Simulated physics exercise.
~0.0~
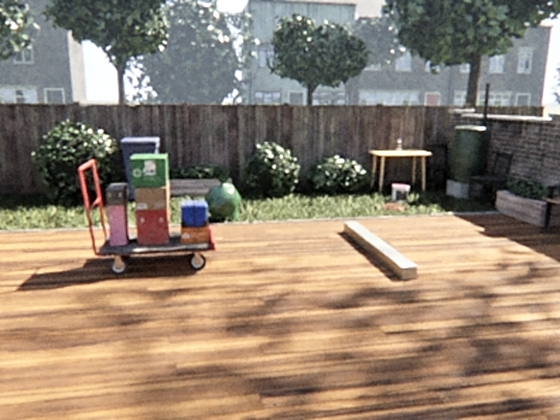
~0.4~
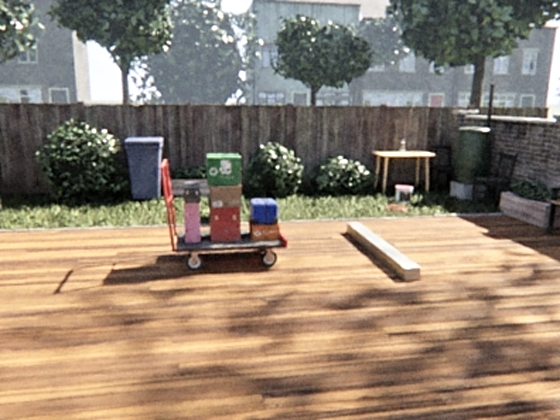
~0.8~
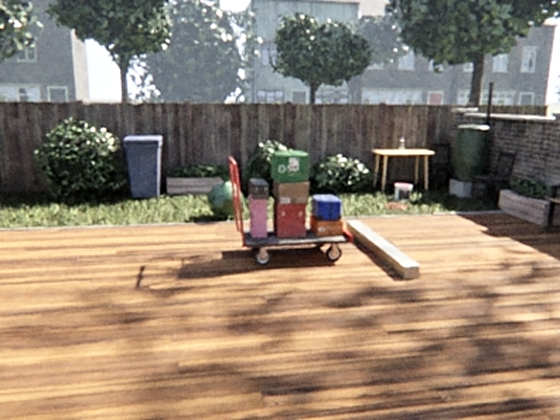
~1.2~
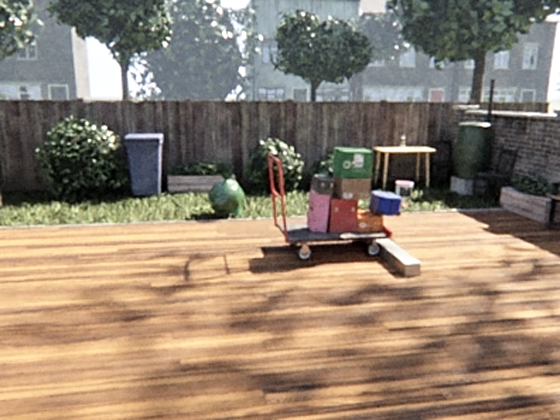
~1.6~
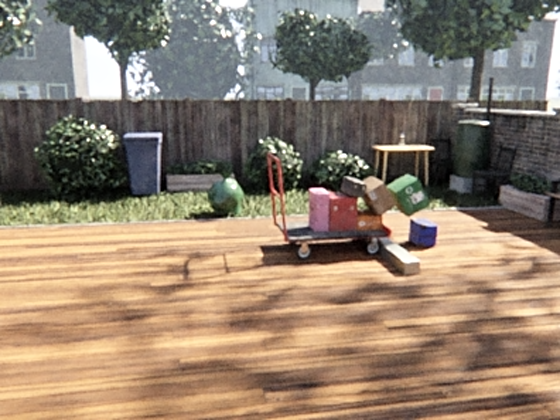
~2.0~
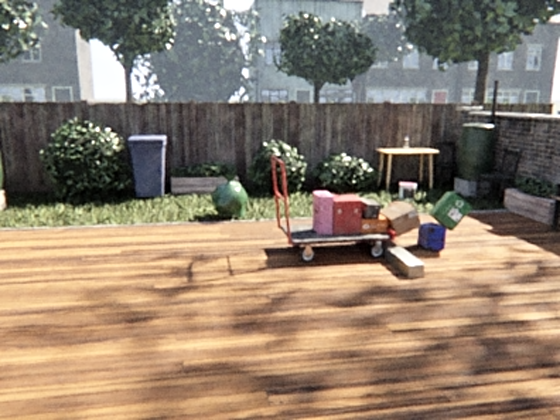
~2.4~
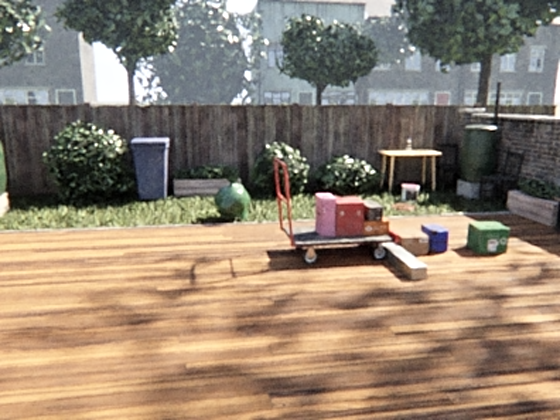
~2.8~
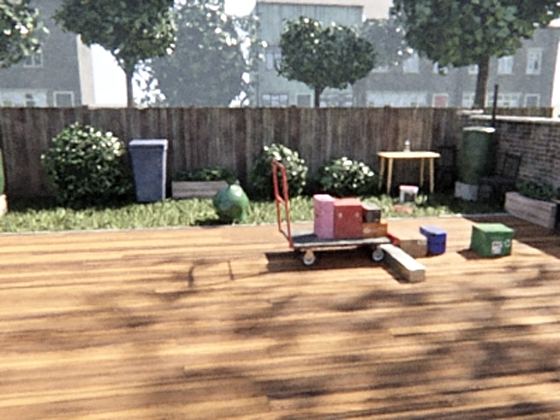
A red-handled cart stacked with colourful boxes rolls right across a wooden deck and stops against a pale beam. The upper boxes topple forward, and the green, brown and blue ones end up on the deck beyond it, while the pink, red and black ones remain aboard.
